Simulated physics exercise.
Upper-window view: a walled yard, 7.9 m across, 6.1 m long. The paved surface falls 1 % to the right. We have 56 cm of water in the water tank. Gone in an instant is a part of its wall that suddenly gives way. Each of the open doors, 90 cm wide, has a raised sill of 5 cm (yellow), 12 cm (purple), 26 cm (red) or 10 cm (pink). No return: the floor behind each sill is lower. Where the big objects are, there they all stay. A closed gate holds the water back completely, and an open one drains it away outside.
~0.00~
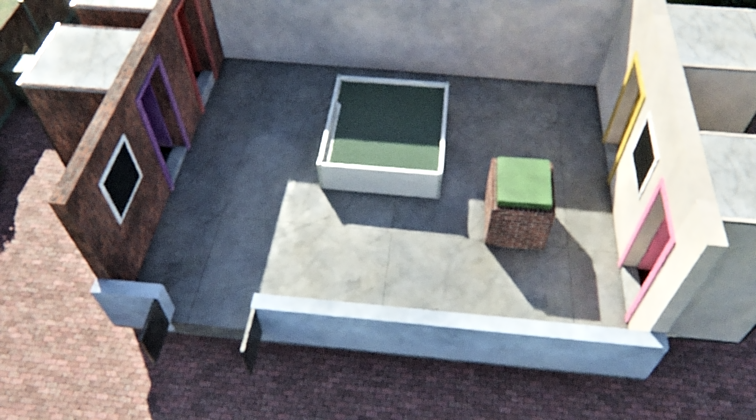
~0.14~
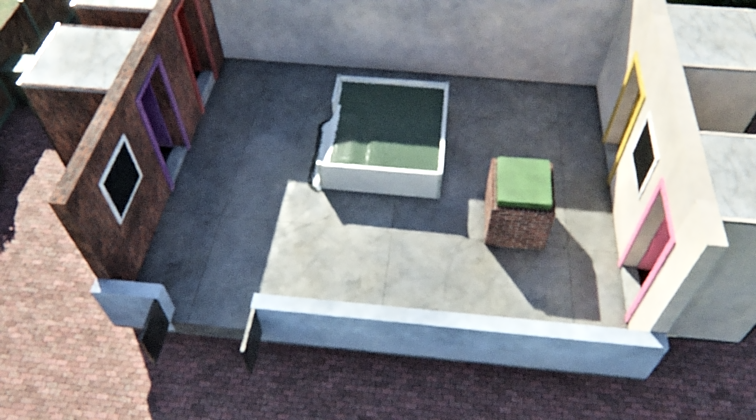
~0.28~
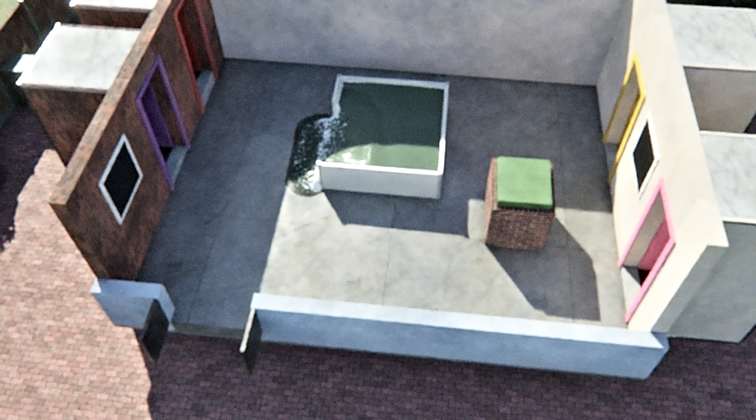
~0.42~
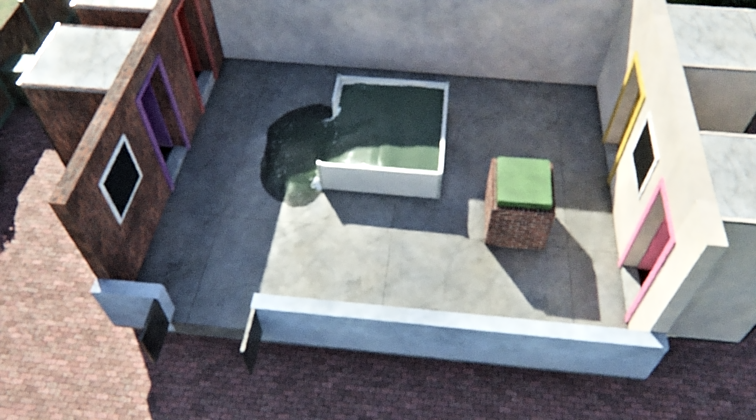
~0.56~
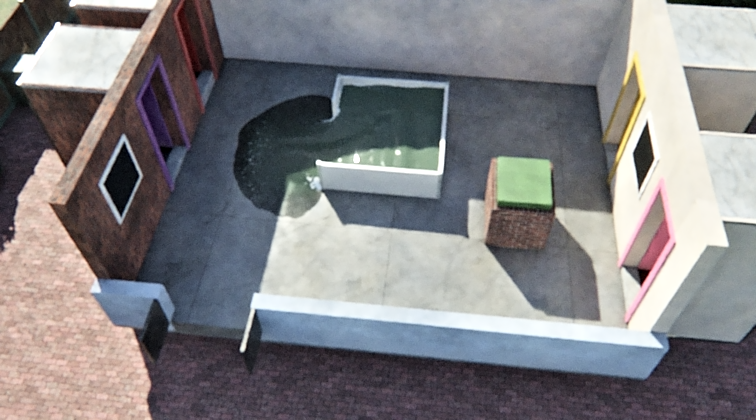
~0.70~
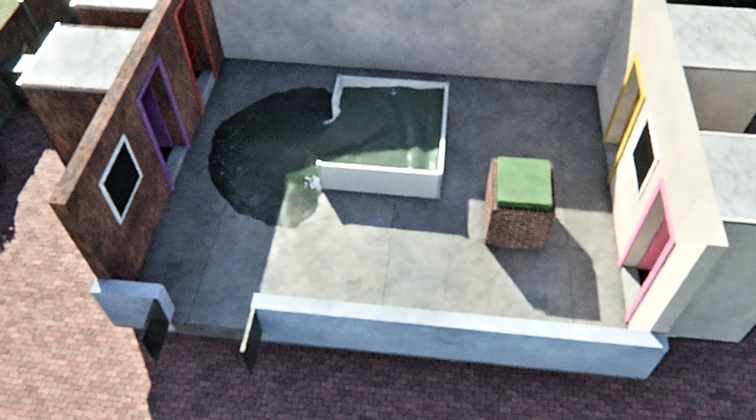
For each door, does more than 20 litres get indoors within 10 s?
In the end at the yellow door the limit will hold; at the purple door the limit will be broken; at the red door the limit will hold; at the pink door the limit will hold.
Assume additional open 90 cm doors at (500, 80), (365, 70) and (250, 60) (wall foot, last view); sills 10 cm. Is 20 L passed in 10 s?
Per doorway, in order: Insufficient / insufficient / sufficient.
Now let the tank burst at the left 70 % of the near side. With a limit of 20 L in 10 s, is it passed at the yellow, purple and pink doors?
Here's how it goes: Yellow falls short, purple falls short, pink exceeds it.
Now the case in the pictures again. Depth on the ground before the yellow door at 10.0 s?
Reading: Close to 5.5 cm.
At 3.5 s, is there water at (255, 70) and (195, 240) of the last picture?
Soaked, soaked.
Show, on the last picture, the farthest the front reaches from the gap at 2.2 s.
Around (128, 303).
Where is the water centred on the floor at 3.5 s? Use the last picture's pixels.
At roughly (289, 159).
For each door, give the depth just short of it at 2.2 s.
You'd get yellow at 0 cm, purple at 28 cm, red at 20 cm, and pink at 0 cm.
After 1.4 s water covers 25 % of the floor and is deepest (30 cm) near (184, 161); yellow door not reached, purple door 27 cm at the sill, 16 L in, red door 17 cm at the sill, 0 L in, pink door not reached.
After 2.2 s water covers 25 % of the floor and is deepest (28 cm) near (175, 183); yellow door not reached, purple door 28 cm at the sill, 82 L in, red door 20 cm at the sill, 0 L in, pink door not reached.
After 3.5 s water covers 35 % of the floor and is deepest (28 cm) near (131, 293); yellow door not reached, purple door 19 cm at the sill, 161 L in, red door 14 cm at the sill, 0 L in, pink door not reached.
After 6.0 s water covers 65 % of the floor and is deepest (13 cm) near (206, 128); yellow door not reached, purple door 11 cm at the sill, 178 L in, red door 11 cm at the sill, 0 L in, pink door not reached.
After 10.0 s water covers 90 % of the floor and is deepest (11 cm) near (582, 95); yellow door 5 cm at the sill, 0 L in, purple door 6 cm at the sill, 178 L in, red door 5 cm at the sill, 0 L in, pink door 8 cm at the sill, 0 L in.
